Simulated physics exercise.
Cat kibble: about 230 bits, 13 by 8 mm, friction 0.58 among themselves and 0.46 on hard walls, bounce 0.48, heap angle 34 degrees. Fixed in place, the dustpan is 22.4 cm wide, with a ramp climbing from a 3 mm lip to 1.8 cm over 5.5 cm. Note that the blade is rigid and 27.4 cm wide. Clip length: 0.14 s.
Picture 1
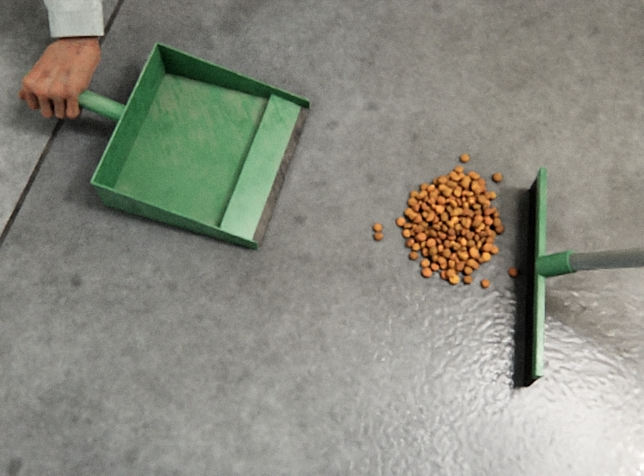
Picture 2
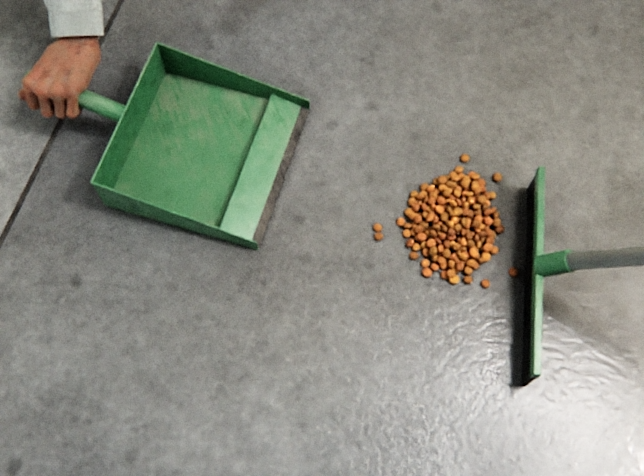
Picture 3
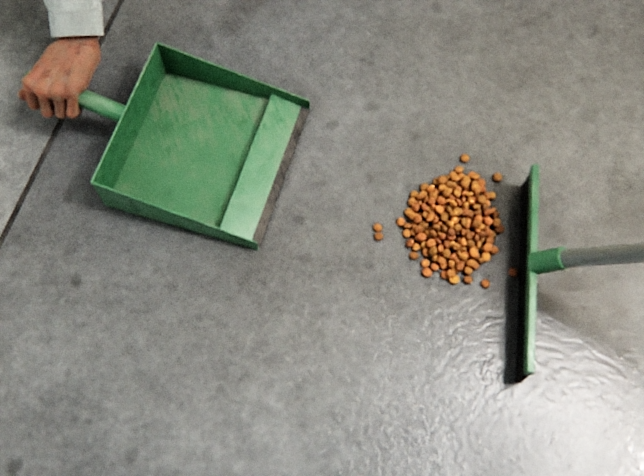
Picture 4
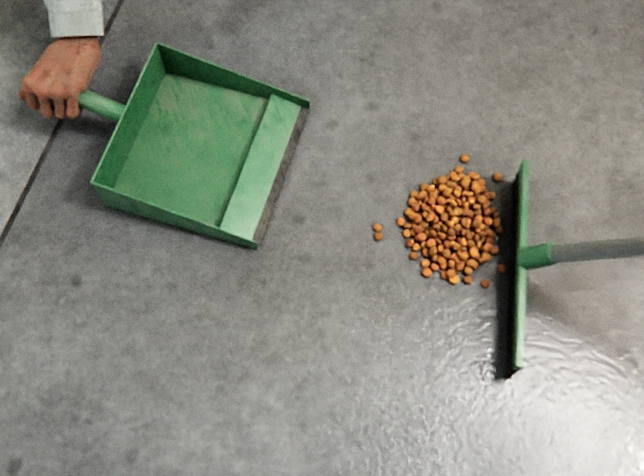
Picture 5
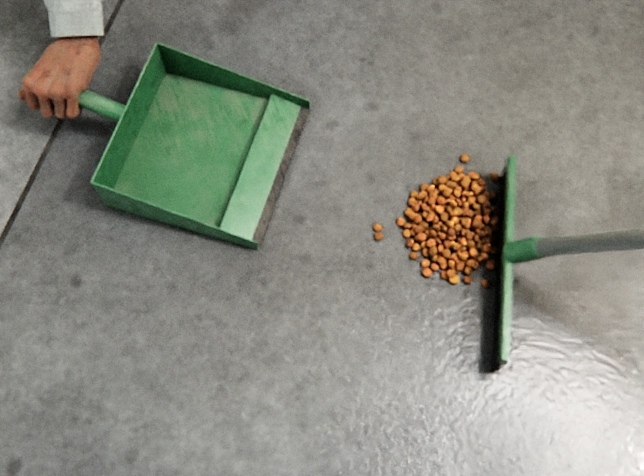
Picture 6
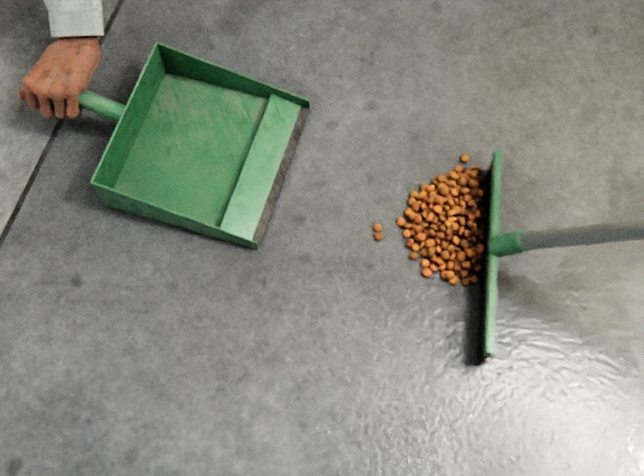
A hand held a green dustpan still on the gray floor at the left, while a green blade on a pole slid slowly left and pressed into the near side of a small kibble pile.
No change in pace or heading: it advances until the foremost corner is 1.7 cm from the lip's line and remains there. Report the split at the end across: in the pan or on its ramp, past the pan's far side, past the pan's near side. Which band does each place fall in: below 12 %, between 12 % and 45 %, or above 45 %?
Pan: A middle share; far side: Not many; near side: Not many.
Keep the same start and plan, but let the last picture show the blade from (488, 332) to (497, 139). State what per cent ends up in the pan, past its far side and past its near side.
You'd see pan at 10, far at 20 and near at 5.
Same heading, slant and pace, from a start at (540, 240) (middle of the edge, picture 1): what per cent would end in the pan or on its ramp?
Roughly 15 percent, ramp included.
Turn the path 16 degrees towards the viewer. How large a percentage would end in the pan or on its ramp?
35 %.
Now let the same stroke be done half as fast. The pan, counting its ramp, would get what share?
About 25 %.
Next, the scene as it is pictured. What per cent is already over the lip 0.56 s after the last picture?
Roughly 30 in a hundred.
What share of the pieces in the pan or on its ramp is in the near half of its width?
Share: Approx. 30 %.
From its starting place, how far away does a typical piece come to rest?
That distance is around 24 cm.
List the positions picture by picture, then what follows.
The first picture shows blade from (537, 375) to (542, 174), moved 0.0 cm, 0 of the pieces shifted so far; middle of the pieces at (455, 222); pan at (197, 152).
The second picture shows blade from (535, 374) to (540, 173), moved 0.3 cm, 0 of the pieces shifted so far; middle of the pieces at (455, 222).
The third picture shows blade from (528, 371) to (534, 171), moved 1.1 cm, 0 of the pieces shifted so far; middle of the pieces at (455, 222).
The fourth picture shows blade from (518, 366) to (524, 167), moved 2.4 cm, 1 of the pieces shifted so far; middle of the pieces at (455, 222).
The fifth picture shows blade from (503, 360) to (511, 162), moved 4.2 cm, 4 of the pieces shifted so far; middle of the pieces at (455, 222).
The sixth picture shows blade from (488, 352) to (497, 156), moved 6.2 cm, 105 of the pieces shifted so far; middle of the pieces at (452, 222); pan at (197, 152).
Then, 0.18 s after the last picture, middle of the blade 16 cm from the lip; 0 % over the lip, far side 0 %, near side 5 %.
Then, 0.30 s after the last picture, middle of the blade 8 cm from the lip; 0 % over the lip, far side 5 %, near side 5 %.
Then, 0.56 s after the last picture, middle of the blade 4 cm from the lip; 30 % over the lip, far side 5 %, near side 10 %.
In the end, pan 30 %, far side 5 %, near side 10 %, in front of the lip or behind the blade 60 %.
